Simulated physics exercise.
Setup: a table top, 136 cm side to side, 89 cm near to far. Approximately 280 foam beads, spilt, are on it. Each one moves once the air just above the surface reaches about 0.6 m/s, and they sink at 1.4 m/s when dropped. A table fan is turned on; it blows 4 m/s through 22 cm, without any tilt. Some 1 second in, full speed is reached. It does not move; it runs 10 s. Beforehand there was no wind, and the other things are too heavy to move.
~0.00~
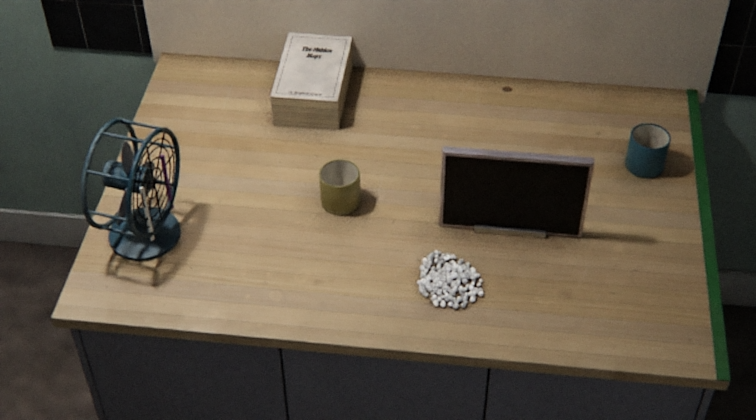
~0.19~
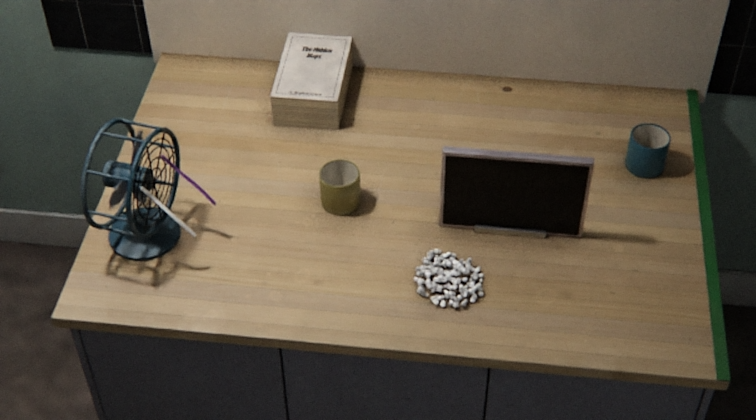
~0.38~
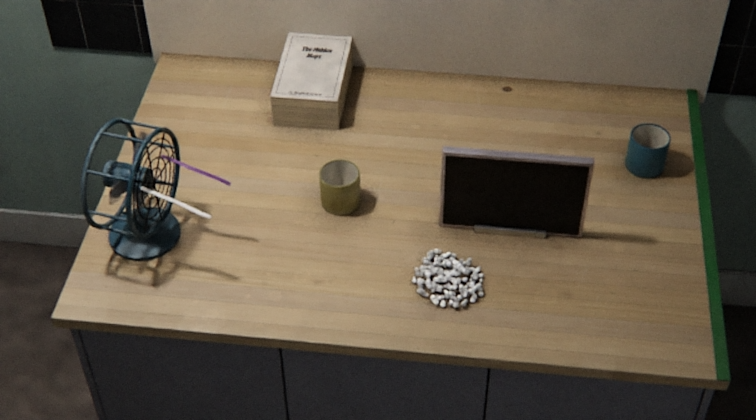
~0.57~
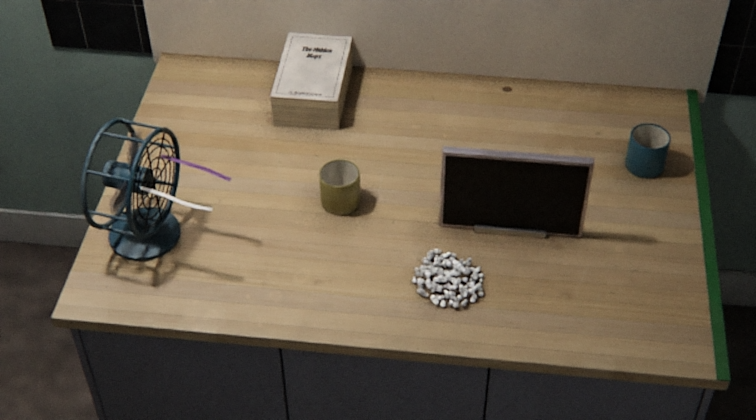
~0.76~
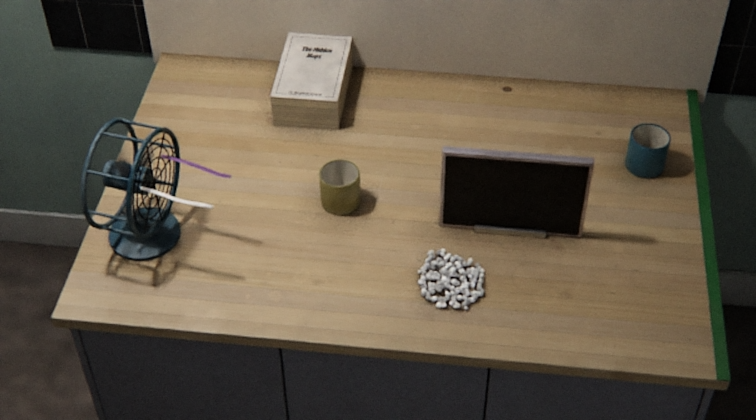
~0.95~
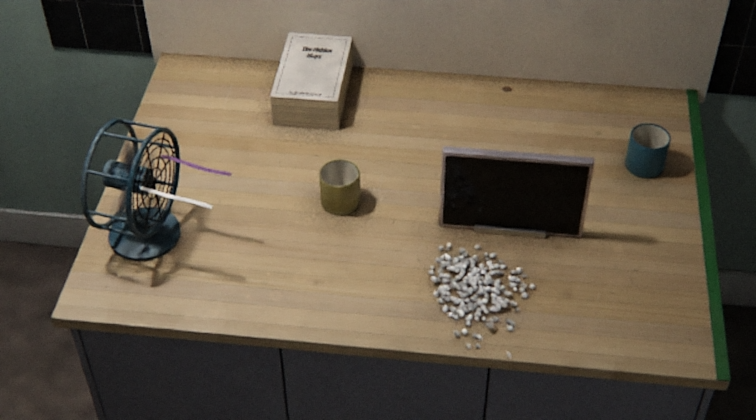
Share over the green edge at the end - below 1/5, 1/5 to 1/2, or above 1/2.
Band: Majority.
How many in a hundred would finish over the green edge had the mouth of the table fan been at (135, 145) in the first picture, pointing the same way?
I'd put it at around 20 per cent.
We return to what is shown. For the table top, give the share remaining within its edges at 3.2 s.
Close to 2 in a hundred are still there.
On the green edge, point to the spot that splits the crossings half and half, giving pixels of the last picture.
The halfway point of the crossings is around (724, 322) in the last picture.
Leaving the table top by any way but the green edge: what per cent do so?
Close to 30 % of them.
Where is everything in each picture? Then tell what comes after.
In the first picture, the middle of the foam beads is near (448, 280), none has stirred yet and the mouth of the table fan is at (132, 179).
In the second picture, the middle of the foam beads is near (448, 277), none has stirred yet and the green edge is centred on (712, 218).
In the third picture, the middle of the foam beads is near (448, 277), none has stirred yet, the top of a laptop is at (518, 155) and the top of a mug is at (339, 173).
In the fourth picture, the middle of the foam beads is near (448, 277) and none has stirred yet.
In the fifth picture, the middle of the foam beads is near (448, 279) and about 5 % have left their places.
In the sixth picture, the middle of the foam beads is near (473, 285), the farthest in sight from the table fan is at (532, 287) and about 90 % have left their places.
After 2.0 s the count stands so, 68 % are over the green edge.
After 3.2 s the count stands so, 68 % are over the green edge.
After 5.5 s the count stands so, 68 % are over the green edge.
After 10.0 s, at the end, 69 % are over the green edge.
